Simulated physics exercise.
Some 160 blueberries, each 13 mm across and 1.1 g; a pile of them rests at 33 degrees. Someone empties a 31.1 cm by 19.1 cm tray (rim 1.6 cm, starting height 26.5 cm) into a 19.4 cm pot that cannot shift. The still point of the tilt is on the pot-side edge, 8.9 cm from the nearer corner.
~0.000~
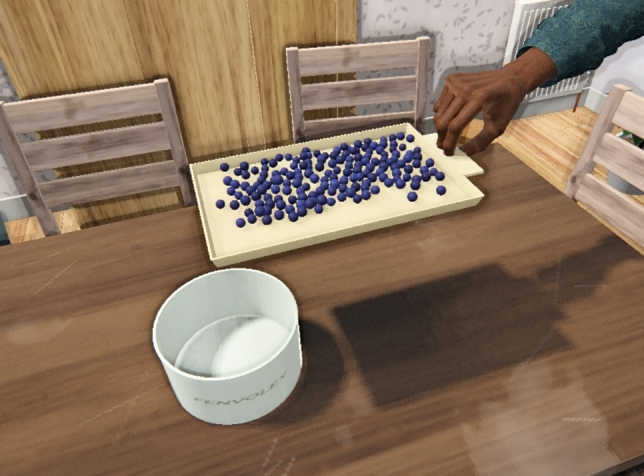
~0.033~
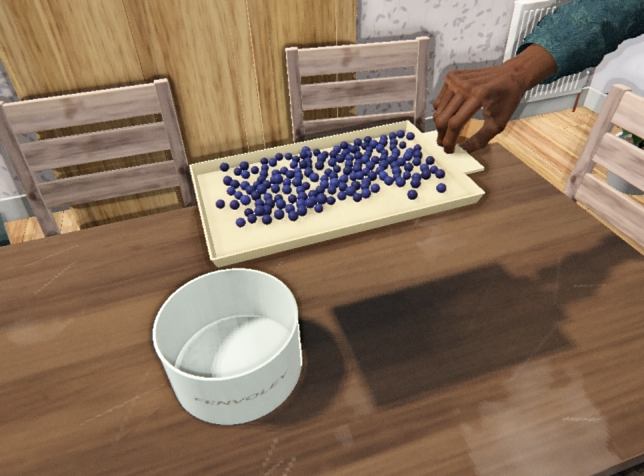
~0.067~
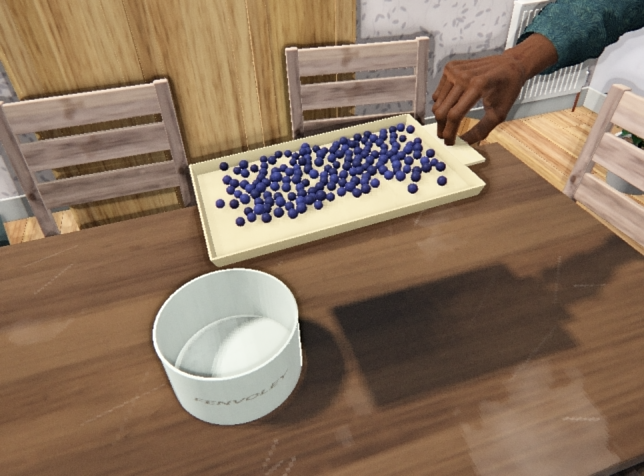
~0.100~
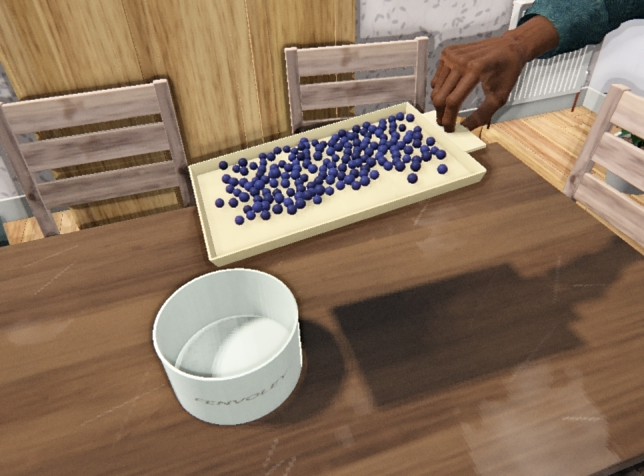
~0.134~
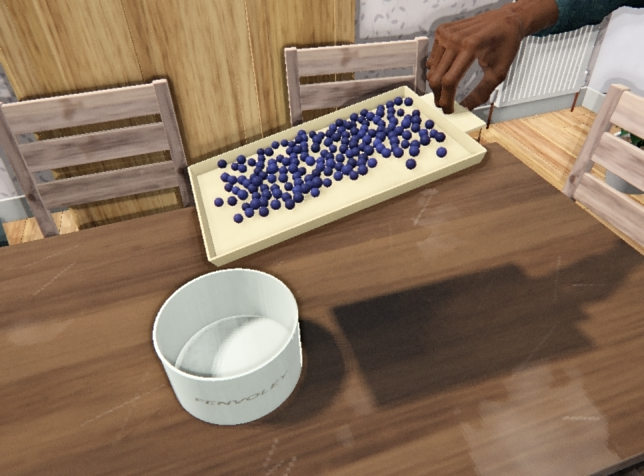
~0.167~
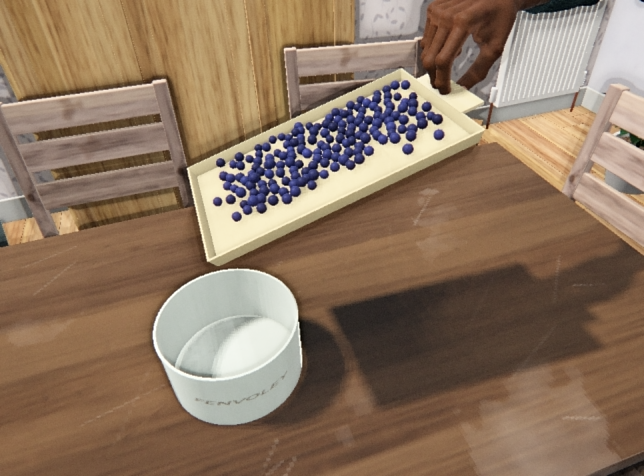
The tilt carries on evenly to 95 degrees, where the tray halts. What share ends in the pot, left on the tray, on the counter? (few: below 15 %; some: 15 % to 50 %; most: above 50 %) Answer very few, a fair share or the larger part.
Pot: A fair share, tray: Very few, counter: The larger part.
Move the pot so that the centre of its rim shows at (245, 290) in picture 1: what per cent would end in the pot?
About 20 per cent.
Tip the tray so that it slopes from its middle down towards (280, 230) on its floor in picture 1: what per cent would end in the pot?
About 60 per cent.
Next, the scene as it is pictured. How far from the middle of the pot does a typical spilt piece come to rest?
Roughly 26 cm.
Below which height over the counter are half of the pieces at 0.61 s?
Roughly 28 cm.
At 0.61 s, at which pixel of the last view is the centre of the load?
Around (182, 196).
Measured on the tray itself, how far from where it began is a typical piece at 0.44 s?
Roughly 5 cm.
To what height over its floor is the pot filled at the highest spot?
Roughly 1.5 cm.
After 0.44 s, tilt 56 degrees; the tray holds 100 %, the pot 0 %.
After 0.61 s, tilt 81 degrees; the tray holds 85 %, the pot 0 %.
After 0.91 s, tilt 95 degrees; the tray holds 0 %, the pot 25 %.
At rest (1.8 s), pot 30 %, tray 0 %, counter 70 %.
